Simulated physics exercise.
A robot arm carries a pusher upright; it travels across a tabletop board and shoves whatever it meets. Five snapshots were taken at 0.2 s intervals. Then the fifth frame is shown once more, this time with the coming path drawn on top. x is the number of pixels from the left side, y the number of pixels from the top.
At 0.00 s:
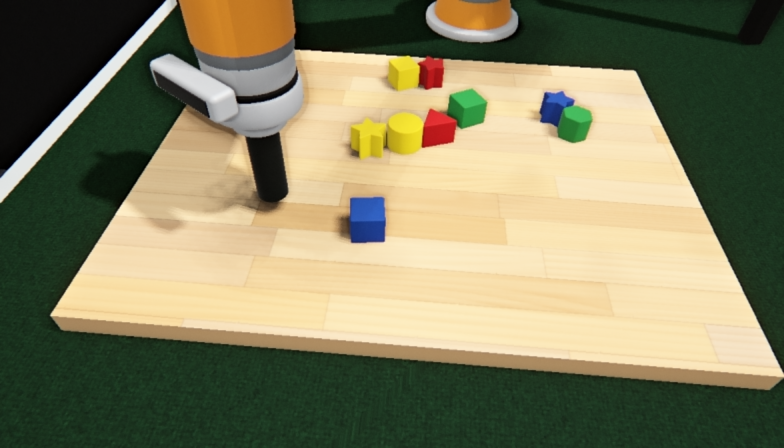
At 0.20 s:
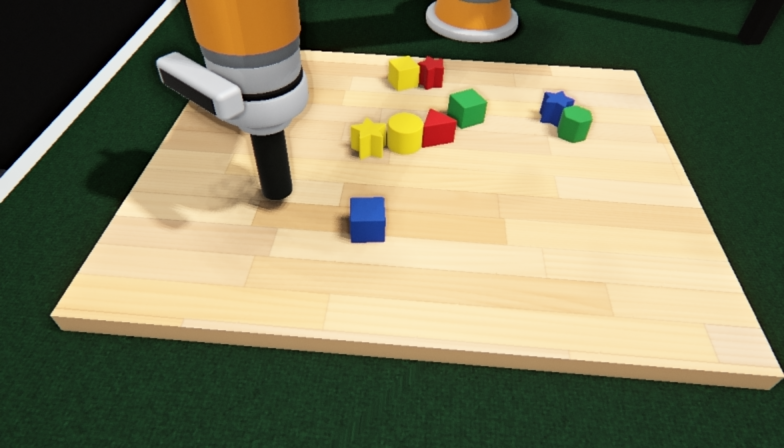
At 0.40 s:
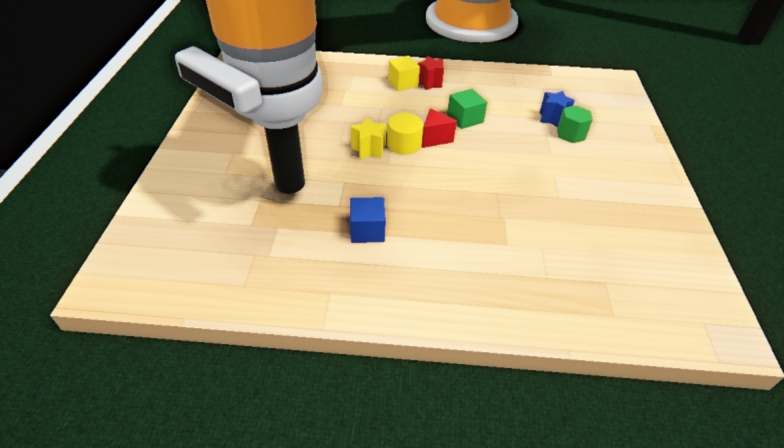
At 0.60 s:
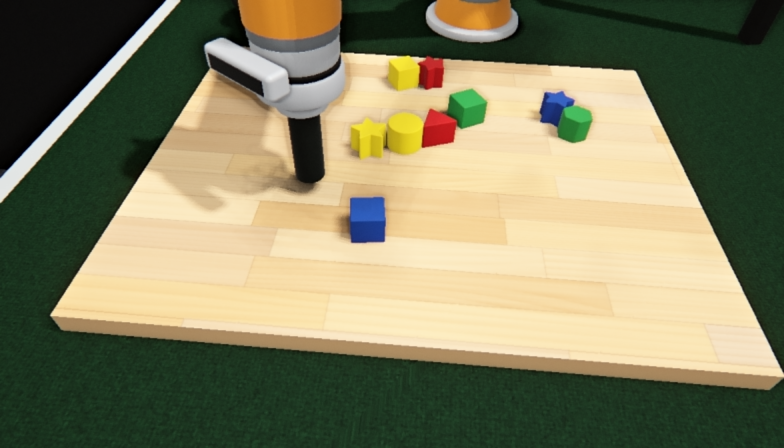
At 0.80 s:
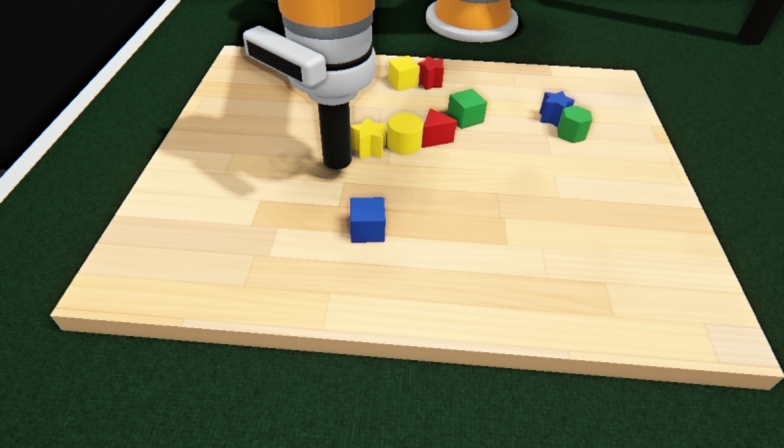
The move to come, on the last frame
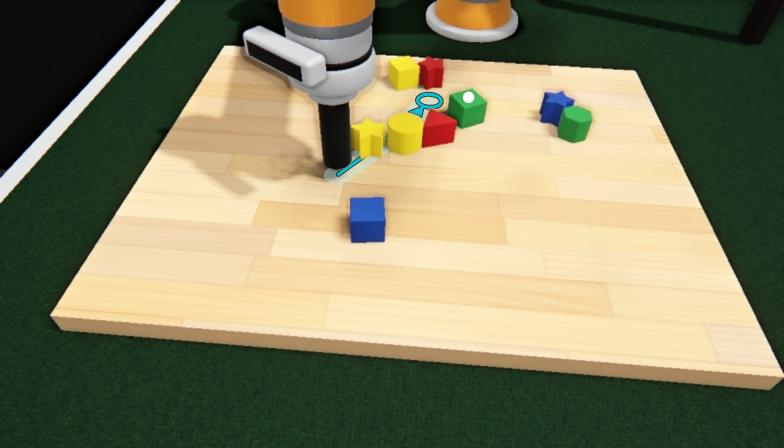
Robot arm with a black pusher sliding right and away across a wooden board toward a yellow star, coloured blocks staying still.
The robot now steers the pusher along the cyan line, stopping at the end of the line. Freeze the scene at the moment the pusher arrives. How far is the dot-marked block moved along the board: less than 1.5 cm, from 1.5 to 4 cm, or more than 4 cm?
Short: Under 1.5 cm.
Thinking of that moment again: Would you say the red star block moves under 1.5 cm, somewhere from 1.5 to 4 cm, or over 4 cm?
The displacement of the red star block is below 1.5 cm.
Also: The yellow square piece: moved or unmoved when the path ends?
It will be resting on its spot.
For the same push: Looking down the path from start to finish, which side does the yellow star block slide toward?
The left-hand side.
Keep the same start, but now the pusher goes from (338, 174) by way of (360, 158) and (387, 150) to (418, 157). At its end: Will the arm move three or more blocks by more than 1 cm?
In short: Yes.
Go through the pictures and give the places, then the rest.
The first picture shows pusher tip (273, 193); block tops, yellow star block (369, 128); yellow square piece (404, 63); yellow circle (405, 122); red star block (432, 63); red triangular block (437, 118); green square piece (469, 97).
The second picture shows pusher (278, 190); blocks unchanged.
The third picture shows pusher (290, 184); blocks unchanged.
The fourth picture shows pusher (310, 174); blocks unchanged.
The fifth picture shows pusher (337, 161); yellow star block (369, 128); yellow square piece (404, 63); yellow circle (405, 122); red star block (432, 63); red triangular block (437, 118); green square piece (469, 97).
Path on the board, from (338, 174) over (391, 136) to (429, 101); the dot is on the green square piece.
What follows on the original path. One third of the way, pusher (375, 135); yellow star block (384, 110), turned 30° anticlockwise; yellow circle (418, 117); red triangular block (448, 117), turned 30° anticlockwise.
Two thirds of the way, pusher (406, 110); yellow star block (396, 89), turned 90° anticlockwise; yellow circle (434, 109); red triangular block (461, 119).
At the end, pusher (431, 88); yellow star block (399, 83), turned 135° anticlockwise; yellow square piece in place; yellow circle (436, 108); red star block in place; red triangular block (462, 119); green square piece in place.
